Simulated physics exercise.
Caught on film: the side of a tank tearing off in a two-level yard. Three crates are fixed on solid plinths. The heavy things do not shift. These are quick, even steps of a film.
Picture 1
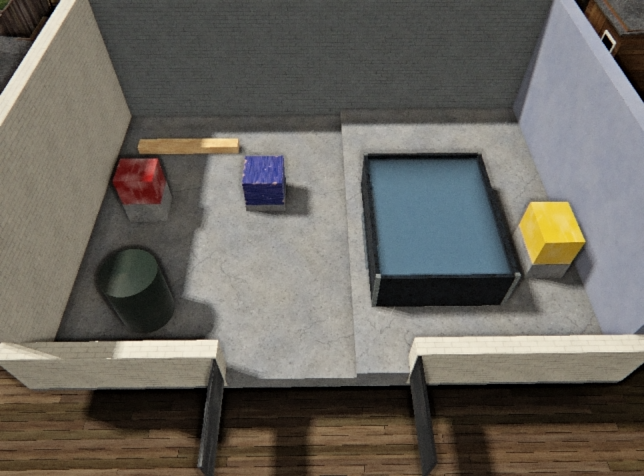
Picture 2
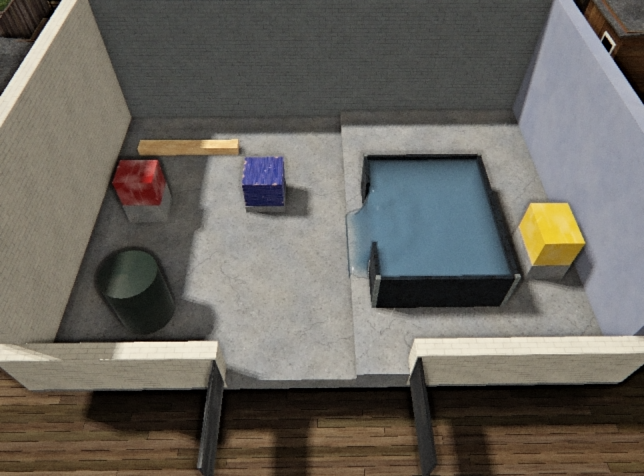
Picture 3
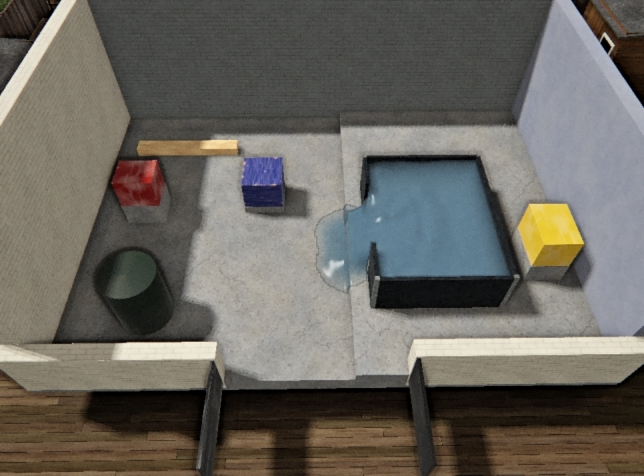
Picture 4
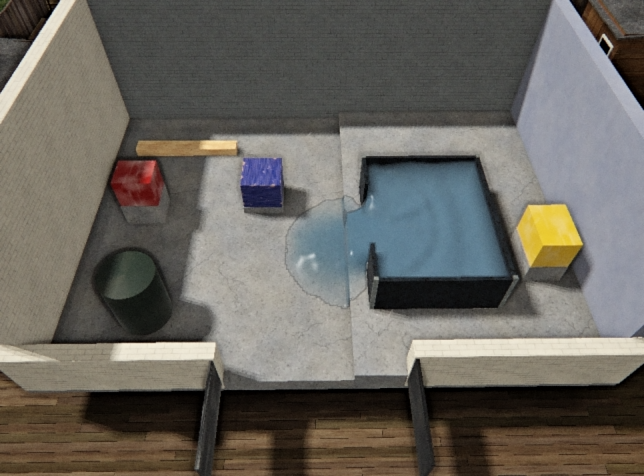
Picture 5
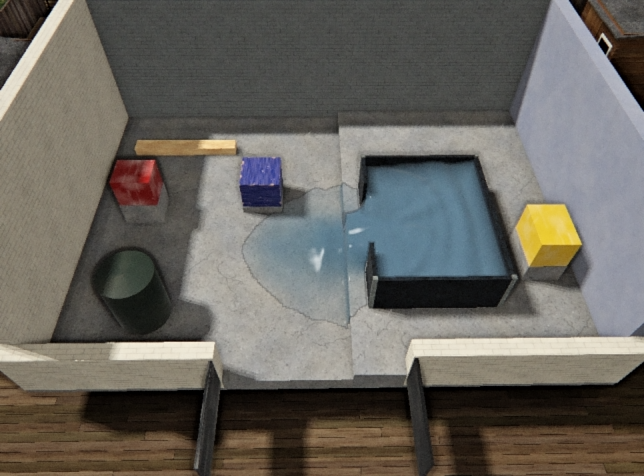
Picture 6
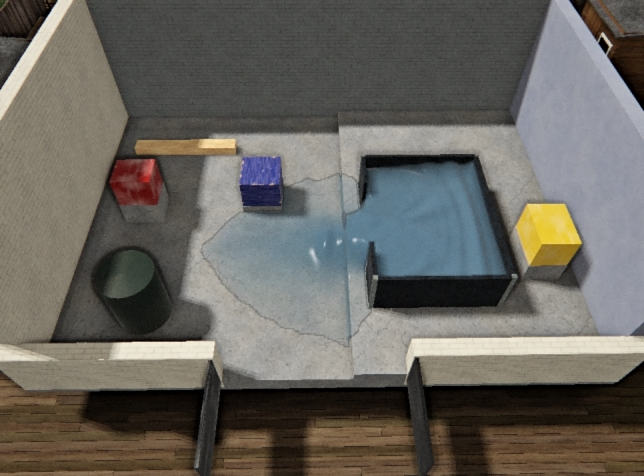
Water pouring through a gap in the left side of a dark tank, spreading leftward across a walled yard's pale floor.
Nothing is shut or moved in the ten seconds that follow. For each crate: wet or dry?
The blue crate is wetted; the yellow crate escapes dry; the red crate escapes dry.
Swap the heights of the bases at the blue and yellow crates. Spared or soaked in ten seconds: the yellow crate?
One by one: Yellow is spared.
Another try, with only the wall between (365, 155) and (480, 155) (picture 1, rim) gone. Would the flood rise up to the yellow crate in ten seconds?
Then: Yellow remains dry.
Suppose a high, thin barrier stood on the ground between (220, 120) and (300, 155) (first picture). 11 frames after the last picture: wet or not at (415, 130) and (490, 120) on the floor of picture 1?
One after the other: Clear, clear.
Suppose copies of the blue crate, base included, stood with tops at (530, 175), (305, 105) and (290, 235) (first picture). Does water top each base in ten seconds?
In that order: Keeps dry, is topped, is topped.
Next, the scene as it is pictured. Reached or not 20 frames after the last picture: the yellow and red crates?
My reading: Yellow: Untouched; red: Reached.
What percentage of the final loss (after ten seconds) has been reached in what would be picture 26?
Near 10 in a hundred.
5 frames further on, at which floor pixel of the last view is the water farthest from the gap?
Close to (72, 282).
A moment on, water covers 30 % of the floor; the blue crate water round its plinth, the yellow crate not reached, the red crate water round its plinth.
Next, water covers 45 % of the floor; the blue crate water round its plinth, the yellow crate not reached, the red crate water round its plinth.
Then, water covers 50 % of the floor; the blue crate water round its plinth, the yellow crate not reached, the red crate water round its plinth.
Later, water covers 60 % of the floor; the blue crate water round its plinth, the yellow crate not reached, the red crate water round its plinth.
In the end, water covers 60 % of the floor; the blue crate was topped, the yellow crate stayed above the water, the red crate stayed above the water.
